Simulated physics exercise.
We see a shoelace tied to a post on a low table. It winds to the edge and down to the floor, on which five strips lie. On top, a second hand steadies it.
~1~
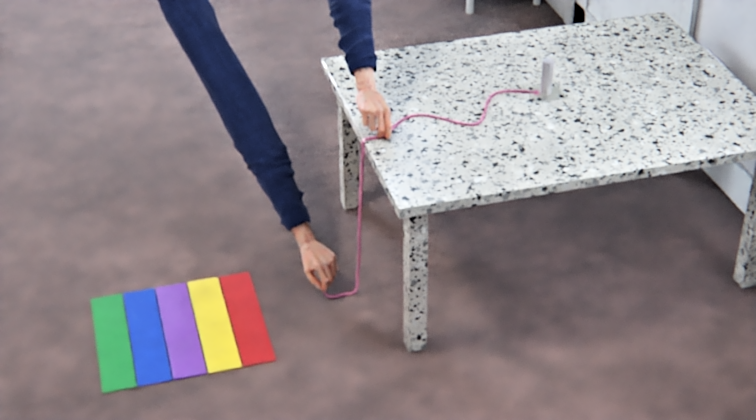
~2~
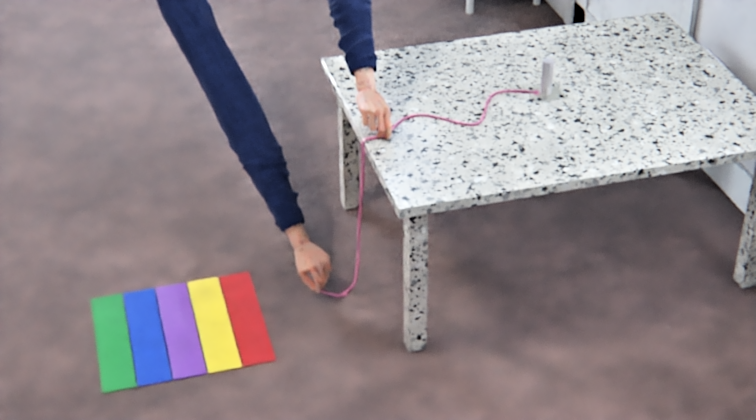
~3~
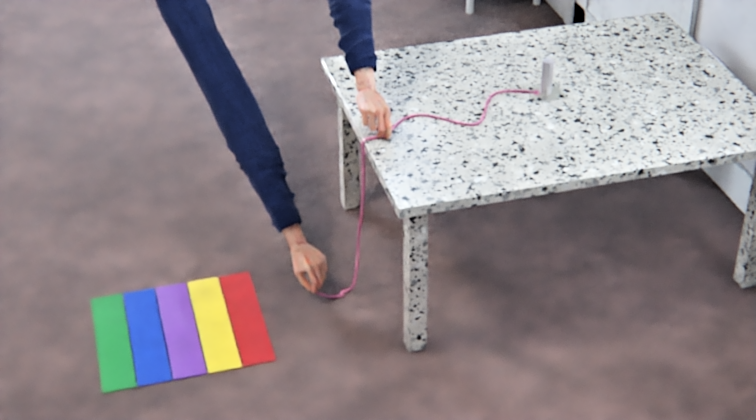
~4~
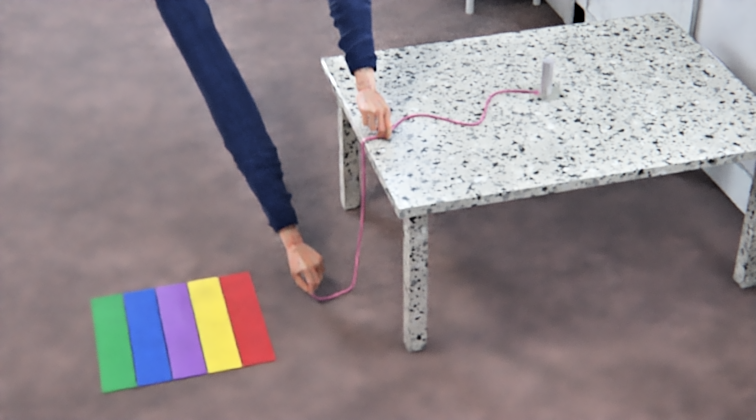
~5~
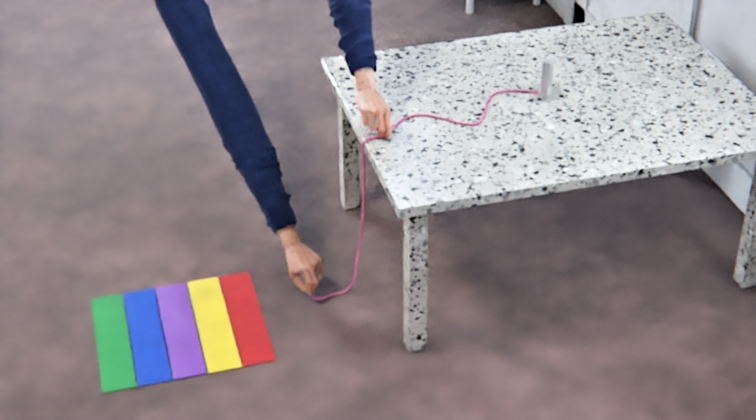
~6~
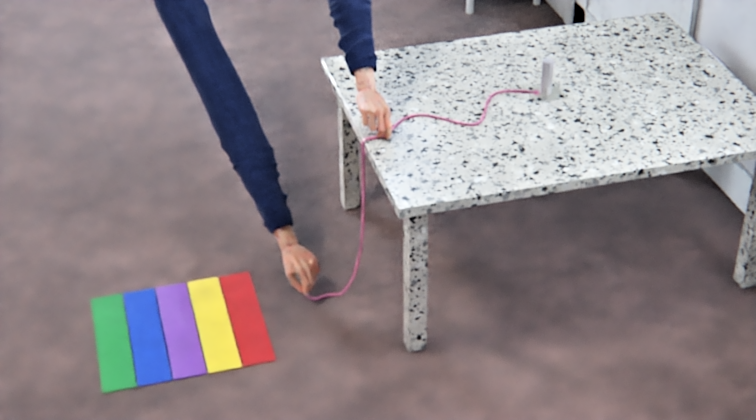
A hand slowly draws the pink cord's lower end slightly left near the coloured strips.
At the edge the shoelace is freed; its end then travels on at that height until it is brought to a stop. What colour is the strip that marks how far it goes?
That strip is blue.
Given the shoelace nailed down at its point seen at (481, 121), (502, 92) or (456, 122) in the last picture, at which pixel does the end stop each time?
Those spots come out as (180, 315), (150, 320) and (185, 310).
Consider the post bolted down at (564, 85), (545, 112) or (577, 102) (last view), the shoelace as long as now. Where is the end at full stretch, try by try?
The places come out near (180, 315), (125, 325) and (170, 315).
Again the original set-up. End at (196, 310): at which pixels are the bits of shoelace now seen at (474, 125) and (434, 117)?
First at (438, 118), next at (400, 127).
Early on, end near (196, 310); over yellow.
Midway, end near (163, 316); over purple.
At the end of the slack, end near (143, 320); over blue. It gets as far as the blue strip.
